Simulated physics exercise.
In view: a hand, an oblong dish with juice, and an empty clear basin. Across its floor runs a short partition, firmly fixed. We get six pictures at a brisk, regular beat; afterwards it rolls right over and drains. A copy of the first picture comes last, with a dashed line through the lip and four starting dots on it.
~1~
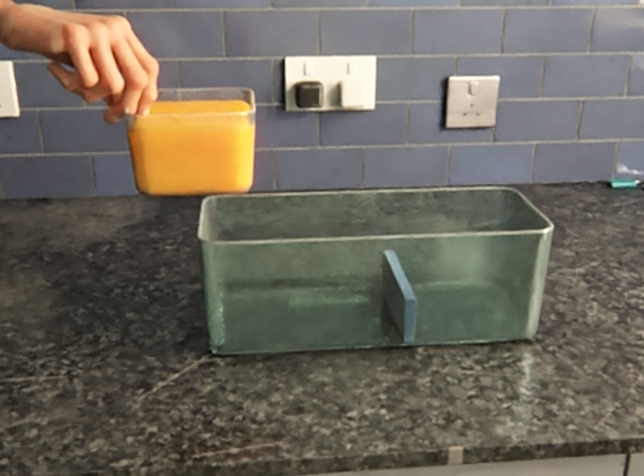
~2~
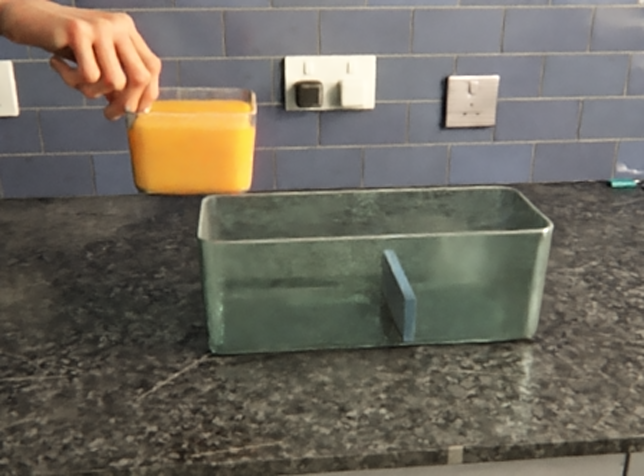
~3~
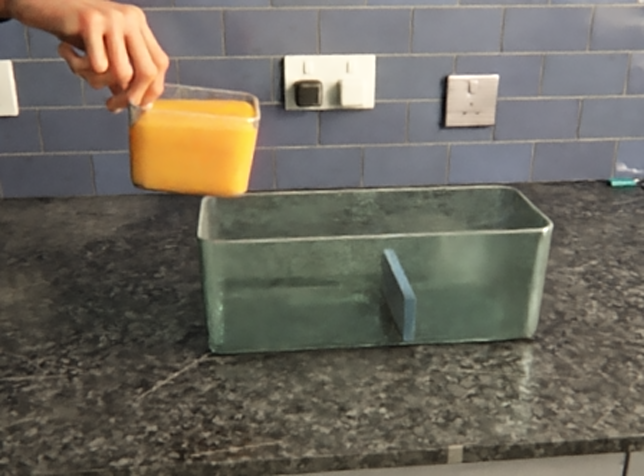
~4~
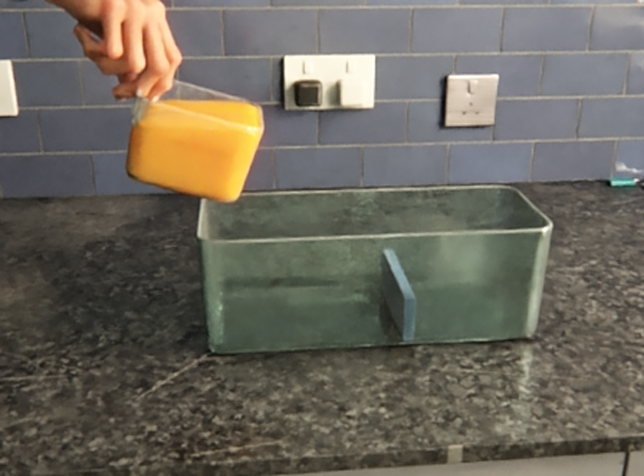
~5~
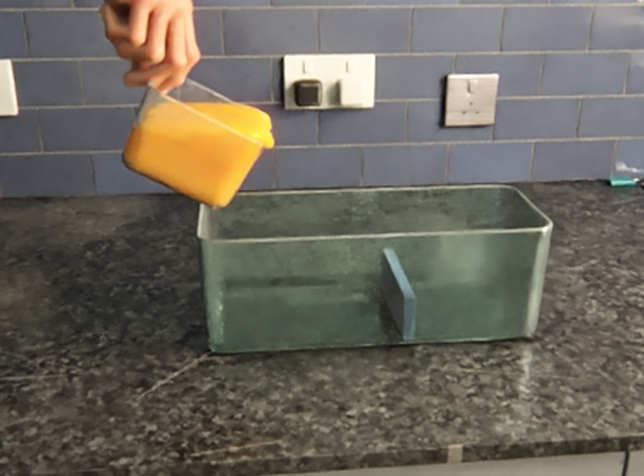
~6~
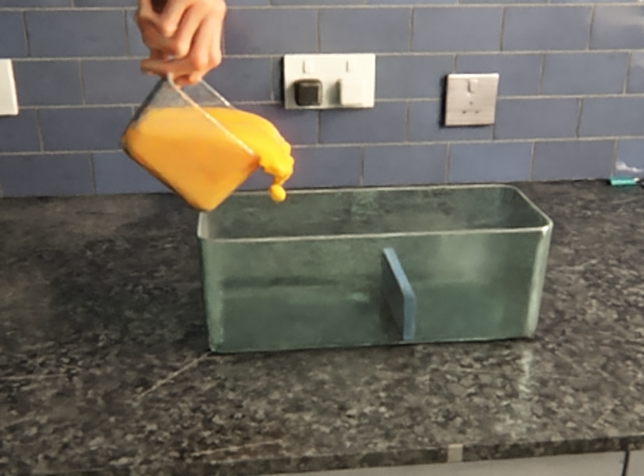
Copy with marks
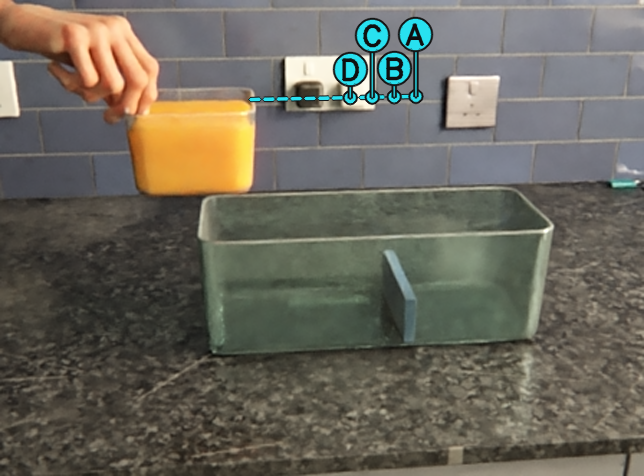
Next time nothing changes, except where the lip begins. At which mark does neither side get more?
Best: D.
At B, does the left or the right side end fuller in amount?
The right one.
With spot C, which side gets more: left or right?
The right one.
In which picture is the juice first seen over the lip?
Picture 5.
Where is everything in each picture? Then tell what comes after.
The first frame shows upright, lip at (250, 99); basin from (208, 350) to (535, 334); top of the wall at (399, 272); nothing has left yet.
The second frame shows upright, lip at (252, 100); nothing has left yet.
The third frame shows tipped about 8°, lip at (255, 106); nothing has left yet.
The fourth frame shows tipped about 17°, lip at (259, 116); nothing has left yet.
The fifth frame shows tipped about 29°, lip at (262, 130); juice is over the lip, down to (267, 133).
The sixth frame shows tipped about 43°, lip at (263, 146); juice is over the lip, down to (277, 184).
On the marked copy, A at (415, 96); B at (394, 96); C at (372, 97); D at (350, 97).
With A, about 7 % ends left of the wall and 92 % right of it.
With B, about 19 % ends left of the wall and 80 % right of it.
With C, about 29 % ends left of the wall and 70 % right of it.
With D, about 47 % ends left of the wall and 52 % right of it.
